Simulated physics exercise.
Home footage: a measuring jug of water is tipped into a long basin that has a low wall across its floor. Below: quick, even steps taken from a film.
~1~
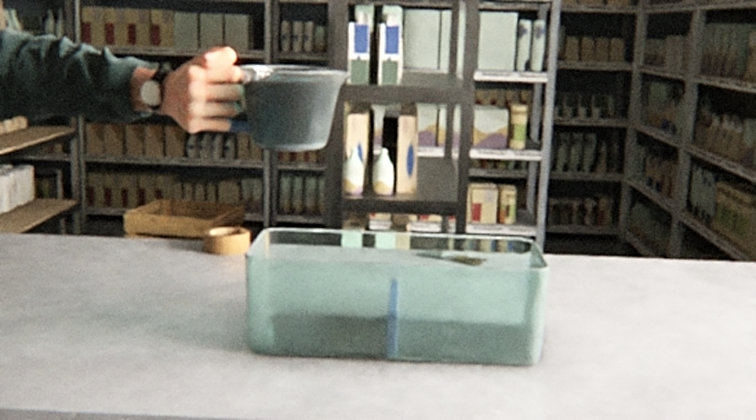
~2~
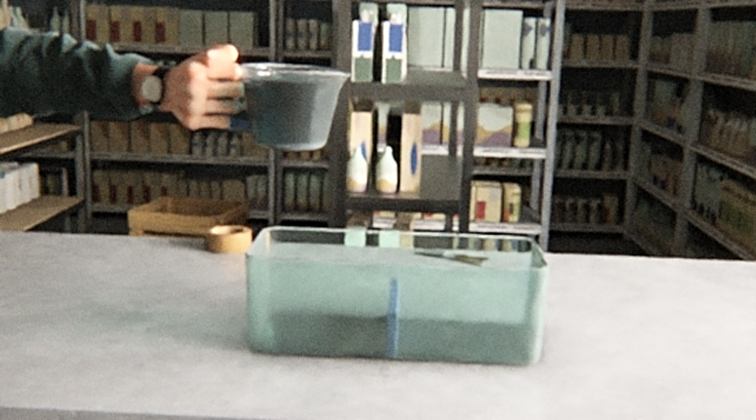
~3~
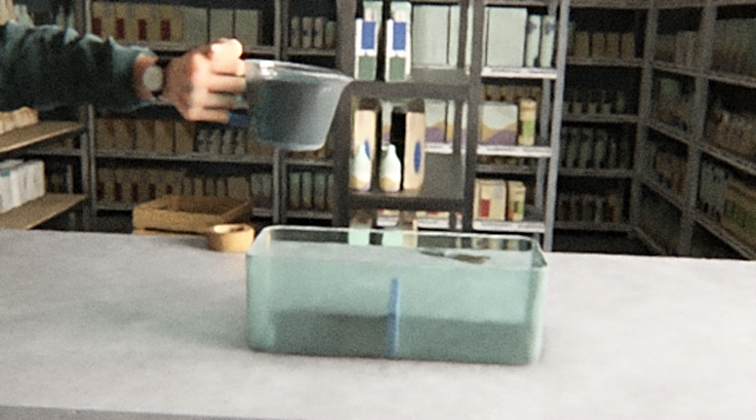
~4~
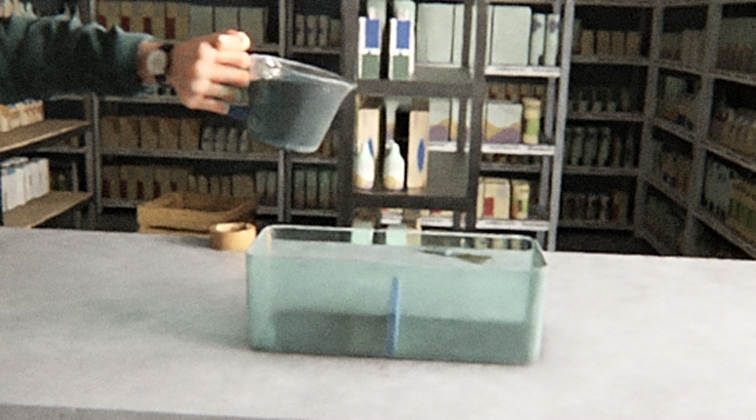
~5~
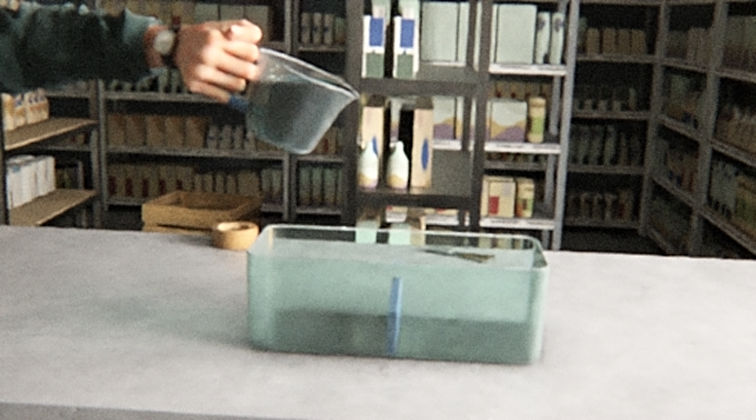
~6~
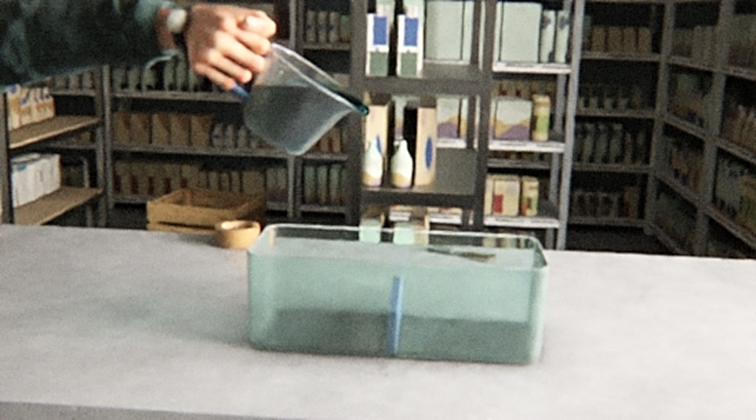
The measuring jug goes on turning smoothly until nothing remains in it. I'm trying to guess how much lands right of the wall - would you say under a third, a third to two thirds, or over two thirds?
I would say a third to two thirds.
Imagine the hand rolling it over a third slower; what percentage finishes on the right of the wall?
About 55 in a hundred.
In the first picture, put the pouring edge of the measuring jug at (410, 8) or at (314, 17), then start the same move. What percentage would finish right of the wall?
Near 90 % and 10 %.
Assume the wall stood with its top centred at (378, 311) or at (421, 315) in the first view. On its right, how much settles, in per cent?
70 % then 15 %, approximately.
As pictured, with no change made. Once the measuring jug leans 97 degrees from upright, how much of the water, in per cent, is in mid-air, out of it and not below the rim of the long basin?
Near 35 %.
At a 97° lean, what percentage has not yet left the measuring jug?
Still holding around 30 %, give or take.
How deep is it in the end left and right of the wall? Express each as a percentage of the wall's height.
The left side sits at 20 per cent and the right side at 20.
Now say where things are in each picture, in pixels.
Tilt 0°; pouring edge (350, 73); surface from (246, 81) to (339, 82); the long basin's rim runs from (255, 244) to (541, 255); the wall's top is at (394, 297), in the first frame.
Tilt 1°; pouring edge (351, 74); surface from (248, 78) to (339, 82), in the second frame.
Tilt 6°; pouring edge (354, 78); surface from (250, 76) to (341, 85), in the third frame.
Tilt 13°; pouring edge (357, 86); surface from (254, 77) to (346, 85), in the fourth frame.
Tilt 22°; pouring edge (360, 97); surface from (256, 81) to (356, 90), in the fifth frame.
Tilt 33°; pouring edge (361, 110); surface from (258, 85) to (354, 100); 4 per cent is over the edge, in the sixth frame.
A moment on, the tilt is 97° and 30 per cent is still to pour, 5 is left of the wall and 27 right of it.
Next, the tilt is 113° and 1 per cent is still to pour, 52 is left of the wall and 41 right of it.
Then the tilt is 113° and 0 per cent is still to pour, 55 is left of the wall and 42 right of it.
Later the tilt is 113° and 0 per cent is still to pour, 55 is left of the wall and 43 right of it.
At rest 55 per cent lies left of the wall, 43 right of it and 2 outside.
